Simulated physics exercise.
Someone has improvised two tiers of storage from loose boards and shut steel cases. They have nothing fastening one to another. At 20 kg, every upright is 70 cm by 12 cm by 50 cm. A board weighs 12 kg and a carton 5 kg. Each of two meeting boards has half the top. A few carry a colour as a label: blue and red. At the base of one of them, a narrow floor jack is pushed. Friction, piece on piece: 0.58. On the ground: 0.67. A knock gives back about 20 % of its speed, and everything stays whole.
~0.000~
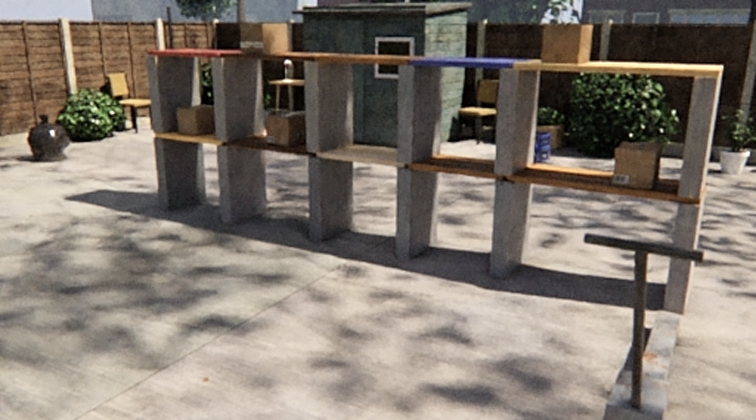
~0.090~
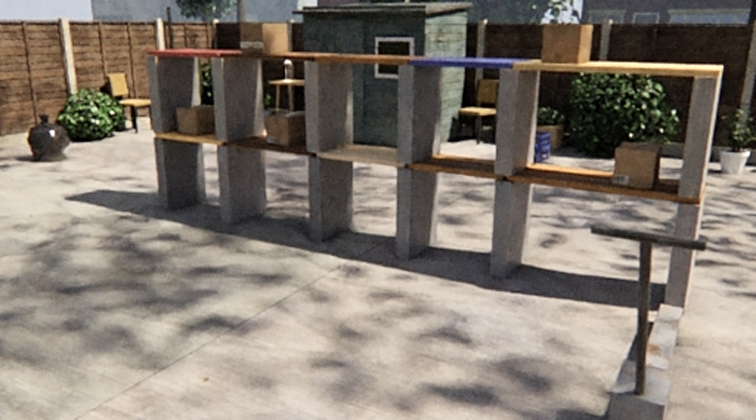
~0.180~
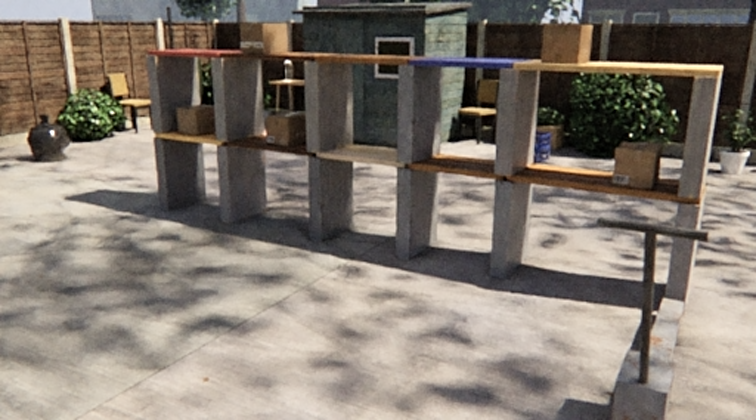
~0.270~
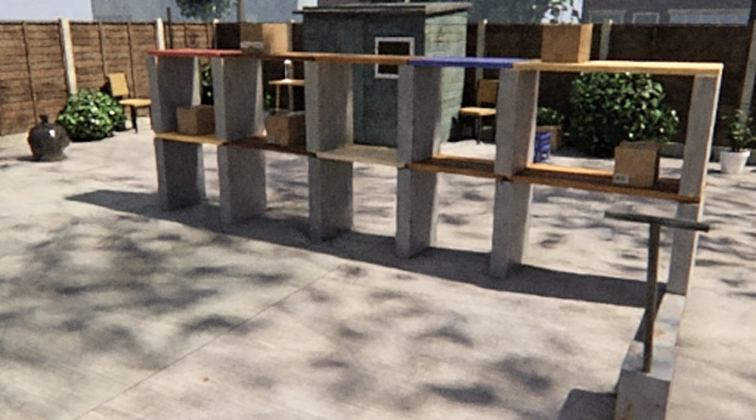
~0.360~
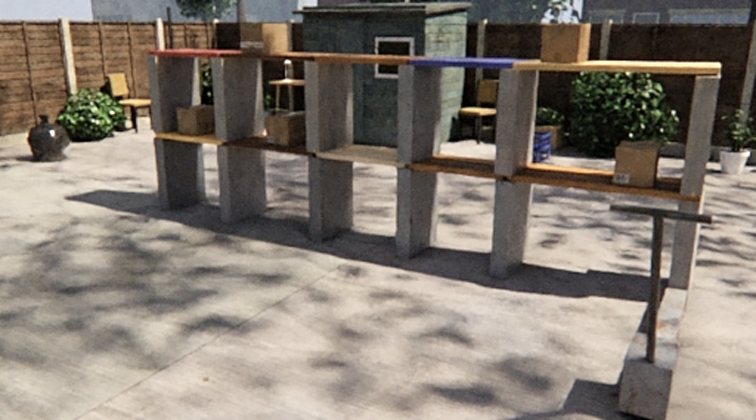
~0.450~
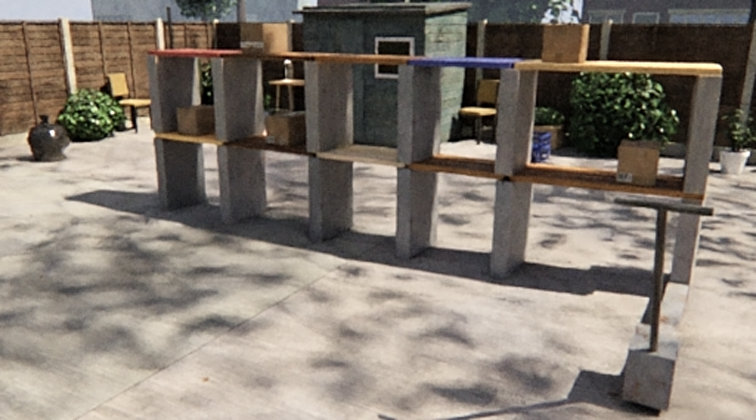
A T-handled device slides a short way toward the rightmost grey upright of the shelves.
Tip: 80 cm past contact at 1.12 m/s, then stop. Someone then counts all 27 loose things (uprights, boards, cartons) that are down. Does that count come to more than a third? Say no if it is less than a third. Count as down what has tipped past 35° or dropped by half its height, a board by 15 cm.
No.
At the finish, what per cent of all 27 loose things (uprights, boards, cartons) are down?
About 0 %.
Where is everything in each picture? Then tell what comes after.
In the first frame (places mark the middle of the side facing us), jack tip (679, 325) 28 cm short; blue board (457, 64); red board (182, 54); nothing disturbed.
Jack tip (681, 318) 18 cm short; blue board (457, 64), in the second frame.
Jack tip (682, 311) 8 cm short; blue board (457, 64), in the third frame.
Jack tip (684, 305) 22 mm in; blue board (457, 64), in the fourth frame.
Jack tip (686, 299) 12 cm in; blue board (457, 64); 4 disturbed, none down, in the fifth frame.
Jack tip (687, 293) 22 cm in; blue board (457, 64); red board (182, 54); 5 disturbed, none down, in the sixth frame.
After 0.62 s, none of the 27 pieces down, 6 disturbed.
At rest (2.0 s), none of the 27 pieces down, 6 disturbed; blue board unmoved; red board unmoved. That is 0 per cent. As the last picture would show them, middles, blue board near (467, 62), red board near (201, 53).
